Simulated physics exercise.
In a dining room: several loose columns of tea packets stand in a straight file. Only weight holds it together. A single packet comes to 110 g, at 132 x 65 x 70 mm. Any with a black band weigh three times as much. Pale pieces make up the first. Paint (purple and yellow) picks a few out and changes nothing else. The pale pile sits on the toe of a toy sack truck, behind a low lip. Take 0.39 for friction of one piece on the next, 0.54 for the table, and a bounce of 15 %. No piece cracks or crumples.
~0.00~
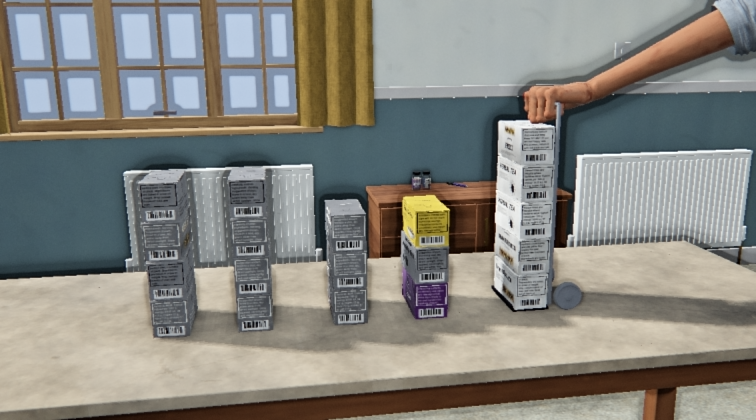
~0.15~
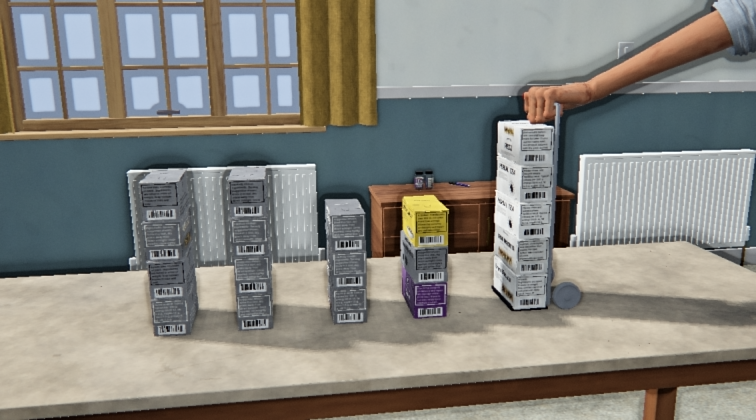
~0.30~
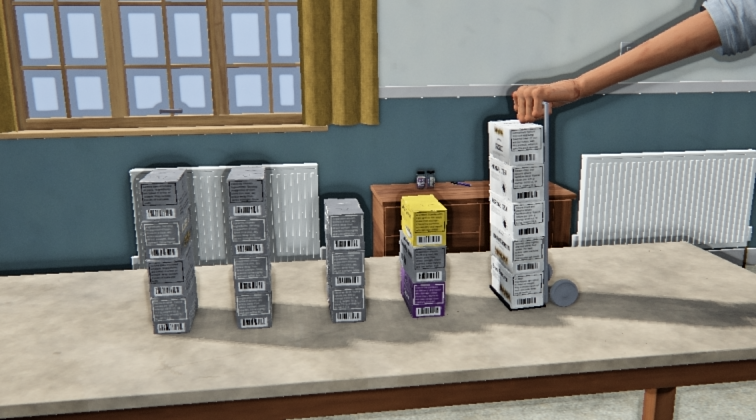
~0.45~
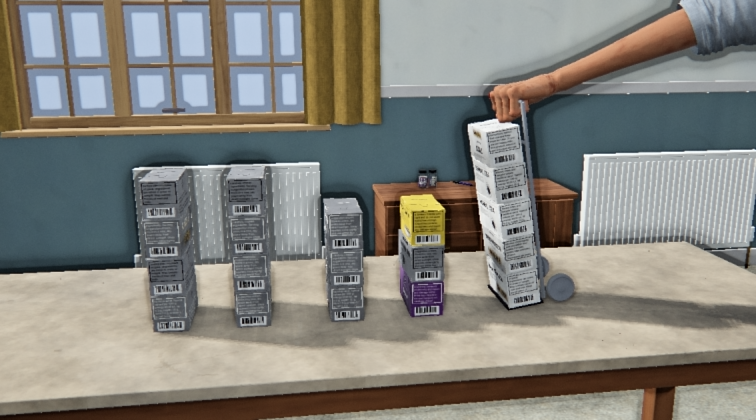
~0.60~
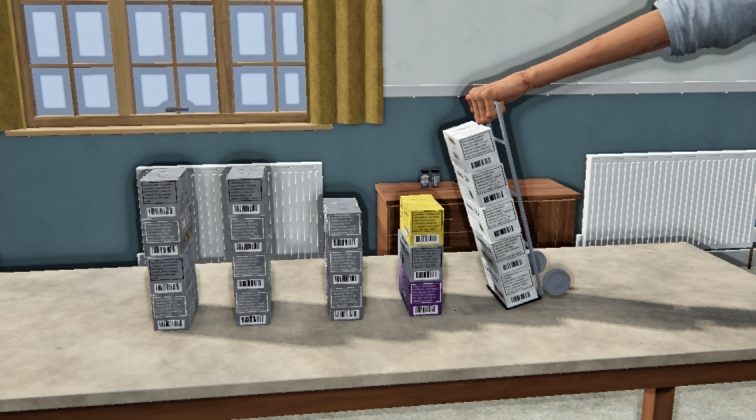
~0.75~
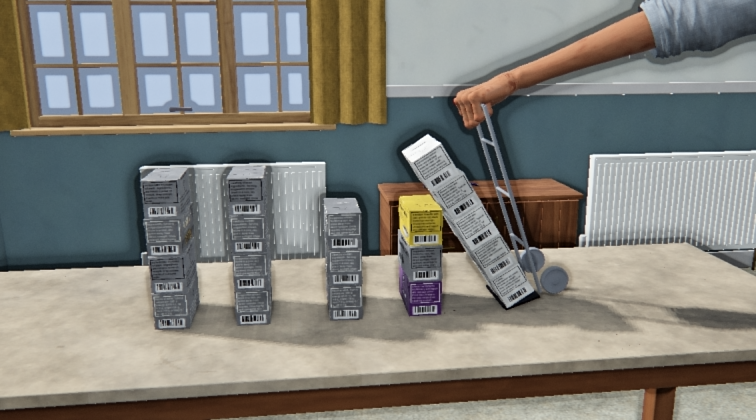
In this clip, a hand tilts a small hand truck to the left beside a row of box stacks on a table, and the tall white stack on it leans left, tilting further than the frame and separating from it.
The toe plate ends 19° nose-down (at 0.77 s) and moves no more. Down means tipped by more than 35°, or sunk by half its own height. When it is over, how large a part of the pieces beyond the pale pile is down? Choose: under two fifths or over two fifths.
The part is upwards of two fifths.
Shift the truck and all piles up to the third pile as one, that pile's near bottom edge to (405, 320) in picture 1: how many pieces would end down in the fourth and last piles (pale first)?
Then fourth 0, last 0.
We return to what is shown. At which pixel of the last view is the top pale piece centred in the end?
Around (273, 236).
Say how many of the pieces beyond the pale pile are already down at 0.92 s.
At that moment 0.
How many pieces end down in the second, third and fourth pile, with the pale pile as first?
Pieces: Second 3, third 3, fourth 4.
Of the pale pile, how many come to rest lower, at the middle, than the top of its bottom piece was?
The count is 2.
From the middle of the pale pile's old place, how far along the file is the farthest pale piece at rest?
About 48 cm.
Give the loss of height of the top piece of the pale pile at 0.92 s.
About 8 cm.
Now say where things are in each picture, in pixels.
In the first frame (places mark the middle of the side facing us; the camera moves round a little), truck frame (557, 147) 0° forward; purple packet (431, 302); yellow packet (433, 229); the rest undisturbed.
In the second frame, truck frame (556, 147) 0° forward; yellow packet (432, 229).
In the third frame, truck frame (547, 146) 3° forward; yellow packet (430, 229).
In the fourth frame, truck frame (527, 144) 9° forward, top of the pale pile leaning 9°; yellow packet (428, 228); the rest undisturbed.
In the fifth frame, truck frame (507, 144) 15° forward, top of the pale pile leaning 17°; yellow packet (427, 228); the rest undisturbed.
In the sixth frame, truck frame (496, 146) 19° forward, top of the pale pile leaning 32°; yellow packet (426, 228); purple packet (425, 299); the rest undisturbed.
After 0.92 s, 5 of the pale pile down; none of the 14 other packets down, 3 disturbed; yellow packet leaning 10°; purple packet leaning 10°.
After 1.24 s, 5 of the pale pile down; 2 of the 14 other packets down; purple packet leaning 41°; yellow packet leaning 25°, 26 mm lower.
After 1.74 s, 5 of the pale pile down; 6 of the 14 other packets down; purple packet leaning 48°; yellow packet leaning 38°, 7 cm lower.
After 2.00 s, 5 of the pale pile down; 14 of the 14 other packets down; purple packet leaning 49°; yellow packet leaning 43°, 7 cm lower.
At rest (2.5 s), 5 of the pale pile down; 14 of the 14 other packets down; purple packet leaning 49°; yellow packet leaning 44°, 7 cm lower. That is 100 per cent. As the last picture would show them, middles, purple packet near (401, 282), yellow packet near (301, 261).
